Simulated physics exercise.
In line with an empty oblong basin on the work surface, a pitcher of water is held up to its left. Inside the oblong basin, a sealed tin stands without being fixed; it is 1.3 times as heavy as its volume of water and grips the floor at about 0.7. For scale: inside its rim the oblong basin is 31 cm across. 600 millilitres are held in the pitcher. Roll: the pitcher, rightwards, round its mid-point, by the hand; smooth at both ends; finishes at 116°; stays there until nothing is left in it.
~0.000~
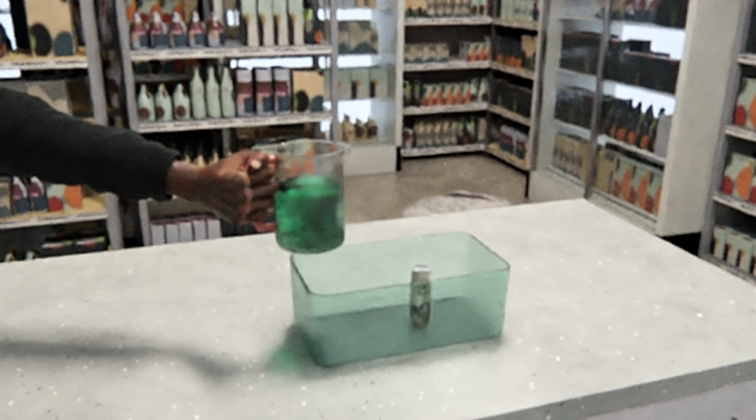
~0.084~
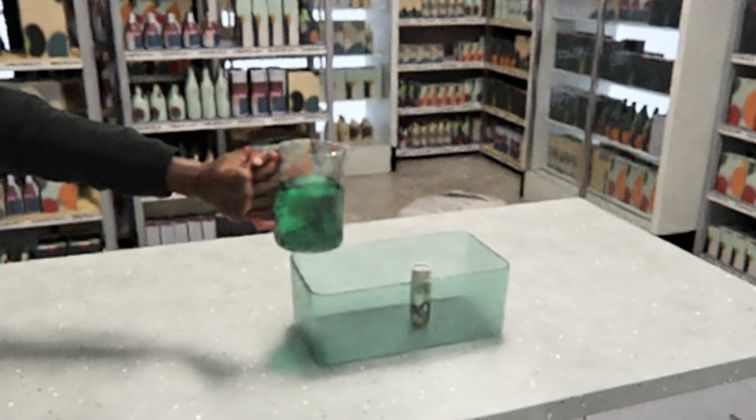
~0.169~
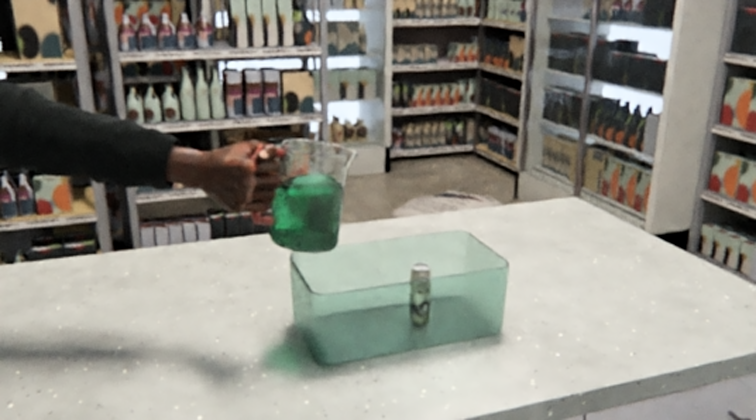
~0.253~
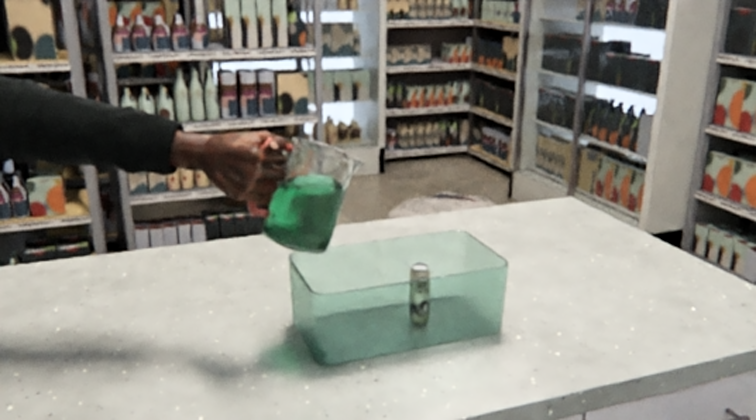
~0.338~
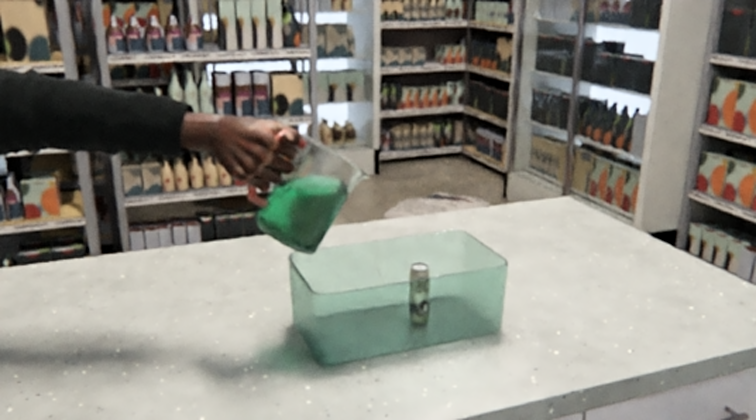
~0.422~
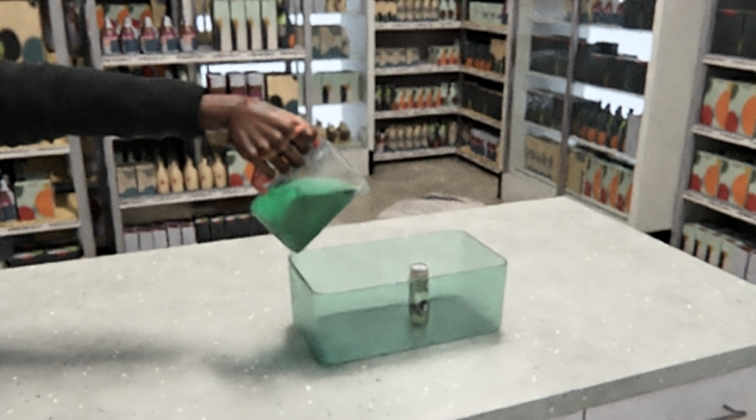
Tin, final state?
My bet is it will last.
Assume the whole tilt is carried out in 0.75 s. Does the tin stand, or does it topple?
Outcome - the tin remains standing.
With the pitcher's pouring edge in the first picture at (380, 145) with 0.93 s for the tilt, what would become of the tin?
Then it tips over.
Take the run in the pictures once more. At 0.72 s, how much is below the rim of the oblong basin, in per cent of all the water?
I'd put it near 16 percent.
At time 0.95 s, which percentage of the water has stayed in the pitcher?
I'd estimate some 14 per cent.
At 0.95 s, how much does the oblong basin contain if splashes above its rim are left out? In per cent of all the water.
78 per cent, give or take a little.
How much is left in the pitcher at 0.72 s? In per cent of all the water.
Roughly 64 per cent.
By 0.72 s the tilt is 103° and 64 per cent is still to pour; the tin stands where it began.
By 0.95 s the tilt is 116° and 13 per cent is still to pour; the tin stands where it began.
By 1.18 s the tilt is 116° and 1 per cent is still to pour; the tin stands where it began.
By 1.43 s the tilt is 116° and 0 per cent is still to pour; the tin stands where it began.
At rest the tin stands where it began.
